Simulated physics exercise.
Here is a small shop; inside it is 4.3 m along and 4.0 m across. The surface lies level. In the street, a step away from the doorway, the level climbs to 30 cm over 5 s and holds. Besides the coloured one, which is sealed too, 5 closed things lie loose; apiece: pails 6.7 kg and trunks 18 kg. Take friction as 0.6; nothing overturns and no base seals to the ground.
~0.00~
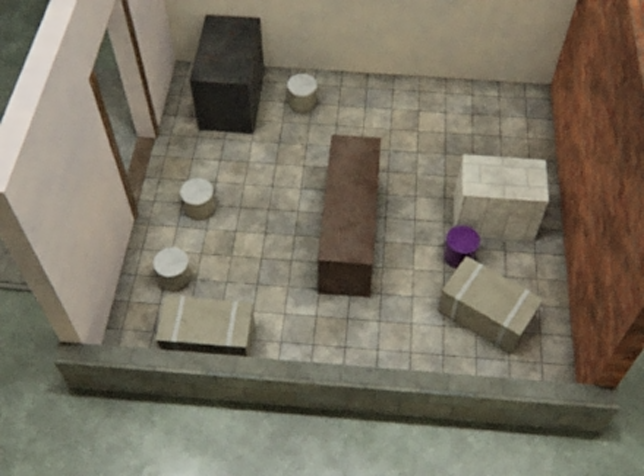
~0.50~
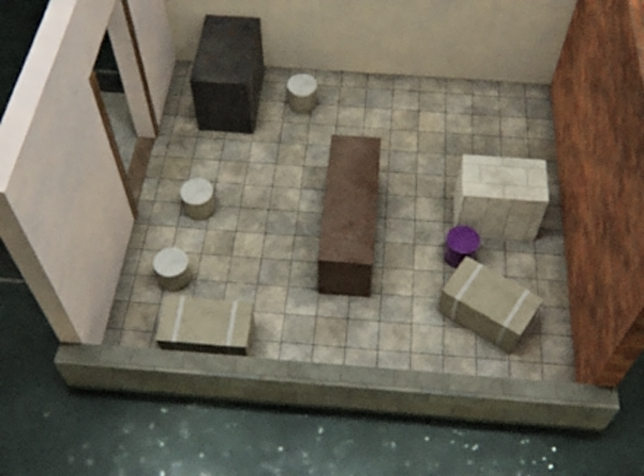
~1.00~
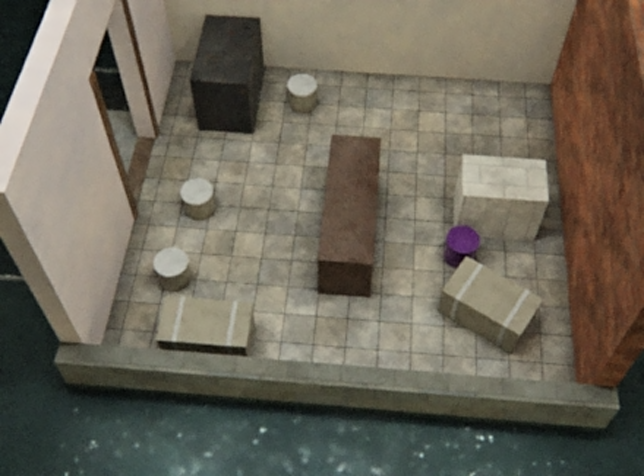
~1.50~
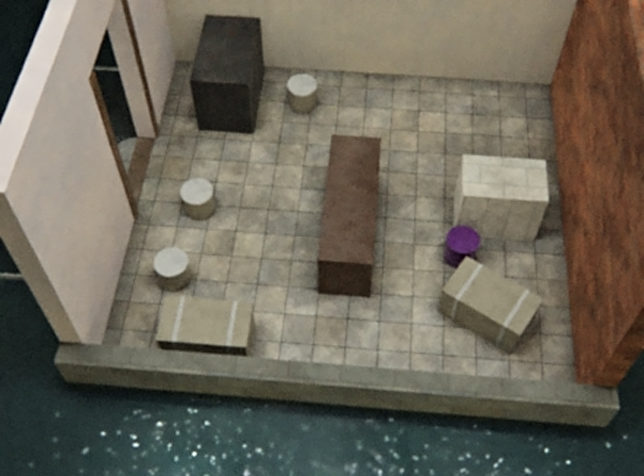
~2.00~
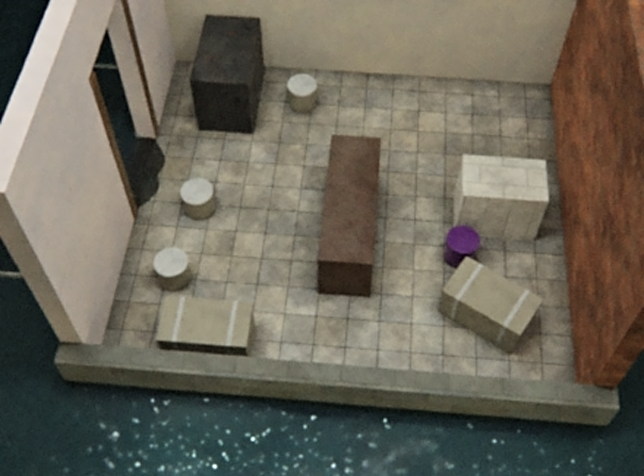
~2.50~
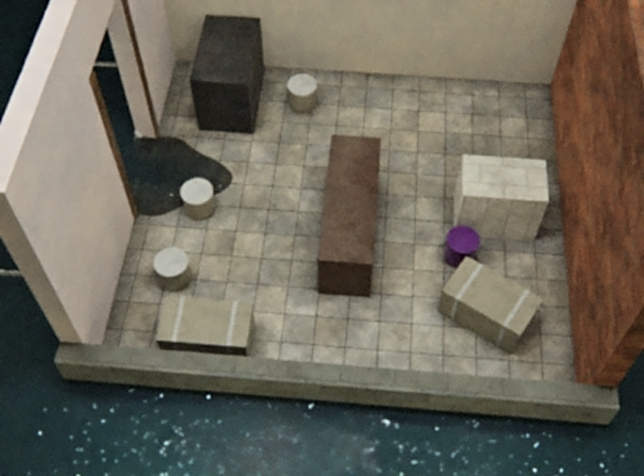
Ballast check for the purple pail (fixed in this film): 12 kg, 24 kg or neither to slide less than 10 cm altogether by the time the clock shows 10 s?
For it, the lower weight is enough.
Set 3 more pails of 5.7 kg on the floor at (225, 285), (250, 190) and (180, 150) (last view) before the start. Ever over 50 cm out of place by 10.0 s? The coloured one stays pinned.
In turn: Short of it, more, over.
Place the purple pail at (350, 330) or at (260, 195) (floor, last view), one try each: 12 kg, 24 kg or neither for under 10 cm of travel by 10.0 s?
In turn: Either load holds; only the larger holds.
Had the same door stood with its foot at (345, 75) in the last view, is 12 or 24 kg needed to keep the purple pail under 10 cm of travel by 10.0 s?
In that case the smaller load will do.
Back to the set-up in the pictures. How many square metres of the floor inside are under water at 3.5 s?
Some 3.0 m2.
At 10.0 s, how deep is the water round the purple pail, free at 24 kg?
Roughly 7 cm.
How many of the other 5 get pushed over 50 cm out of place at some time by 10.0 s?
2 of them.
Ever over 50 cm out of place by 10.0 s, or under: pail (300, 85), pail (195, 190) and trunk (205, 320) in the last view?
In that order: Less, over, past it.
After 3.5 s the purple pail would be 0 cm from its start with 12 kg and 0 cm from its start with 24 kg; 0 cm of water round it then.
After 4.5 s the purple pail would be 0 cm from its start with 12 kg and 0 cm from its start with 24 kg; 0 cm of water round it then.
After 7.0 s the purple pail would be 0 cm from its start with 12 kg and 0 cm from its start with 24 kg; 0 cm of water round it then.
After 10.0 s the purple pail would be 0 cm from its start with 12 kg and 0 cm from its start with 24 kg; 7 cm of water round it then.
